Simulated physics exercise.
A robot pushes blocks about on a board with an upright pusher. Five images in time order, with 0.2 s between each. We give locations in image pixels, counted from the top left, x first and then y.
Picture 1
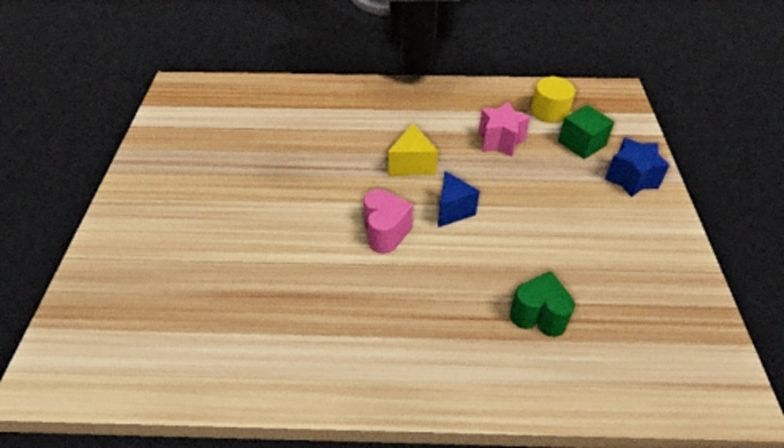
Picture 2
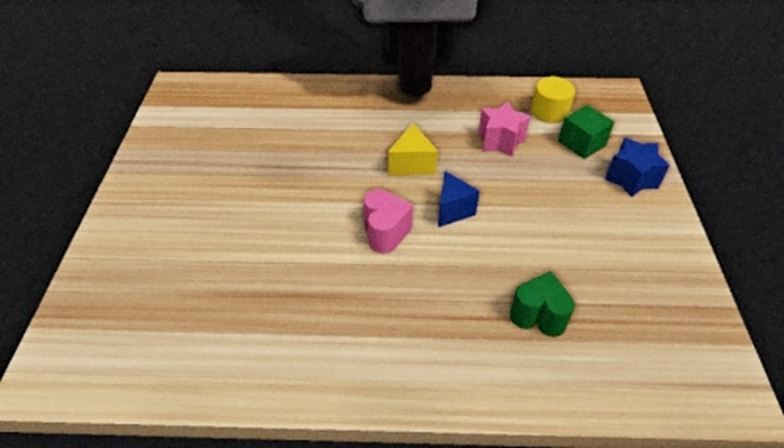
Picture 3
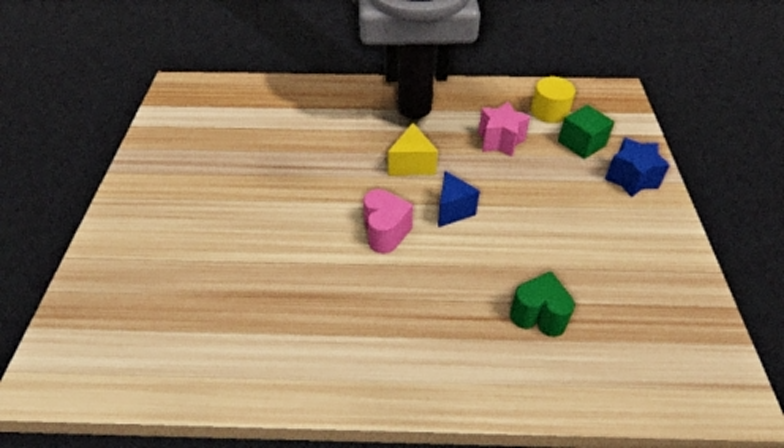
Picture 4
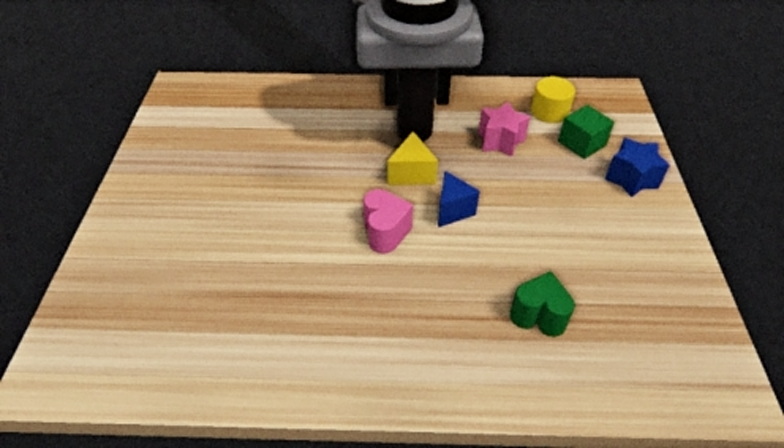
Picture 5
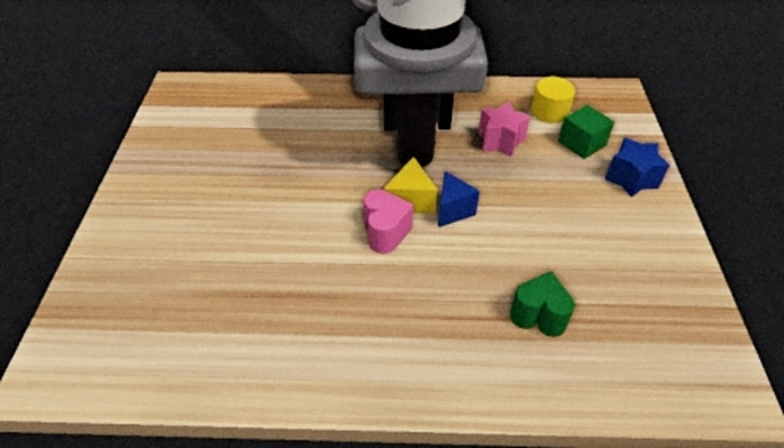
On a wooden board, a robot pusher moving forward from the far edge and nudging a yellow triangular block toward pink and blue blocks.
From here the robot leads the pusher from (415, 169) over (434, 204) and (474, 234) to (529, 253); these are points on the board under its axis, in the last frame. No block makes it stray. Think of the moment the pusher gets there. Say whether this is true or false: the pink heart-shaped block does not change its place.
Answer: False.
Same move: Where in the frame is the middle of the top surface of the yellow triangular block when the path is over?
Located at (417, 213).
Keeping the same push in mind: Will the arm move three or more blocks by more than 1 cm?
In short: Yes.
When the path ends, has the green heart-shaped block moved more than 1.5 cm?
I believe not.
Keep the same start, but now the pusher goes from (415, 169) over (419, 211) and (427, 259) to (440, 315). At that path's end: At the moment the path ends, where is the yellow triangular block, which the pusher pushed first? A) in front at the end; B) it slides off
My answer is option B.
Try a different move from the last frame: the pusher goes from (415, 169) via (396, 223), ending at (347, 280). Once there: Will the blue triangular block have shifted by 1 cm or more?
No, that is not what happens.
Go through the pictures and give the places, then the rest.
Pusher tip (417, 66); block tops, pink heart-shaped block (385, 207); yellow triangular block (413, 141); blue triangular block (455, 187); green heart-shaped block (547, 293), in the first frame.
Pusher (415, 87); blocks unchanged, in the second frame.
Pusher (415, 109); blocks unchanged, in the third frame.
Pusher (415, 132); yellow triangular block (413, 150), in the fourth frame.
Pusher (415, 157); pink heart-shaped block (385, 207); yellow triangular block (412, 177); blue triangular block (455, 187); green heart-shaped block (547, 293), in the fifth frame.
What follows on the original path. One third of the way, pusher (435, 192); pink heart-shaped block (372, 219), turned 15° clockwise; yellow triangular block (409, 207), turned 50° clockwise; blue triangular block (465, 194), turned 20° clockwise.
Two thirds of the way, pusher (476, 222); pink heart-shaped block (371, 220), turned 15° clockwise; yellow triangular block (417, 213), turned 85° clockwise; blue triangular block (509, 225), turned 20° clockwise.
At the end, pusher (532, 242); pink heart-shaped block (371, 220), turned 15° clockwise; yellow triangular block (417, 213), turned 85° clockwise; blue triangular block (565, 250), turned 45° clockwise; green heart-shaped block in place.
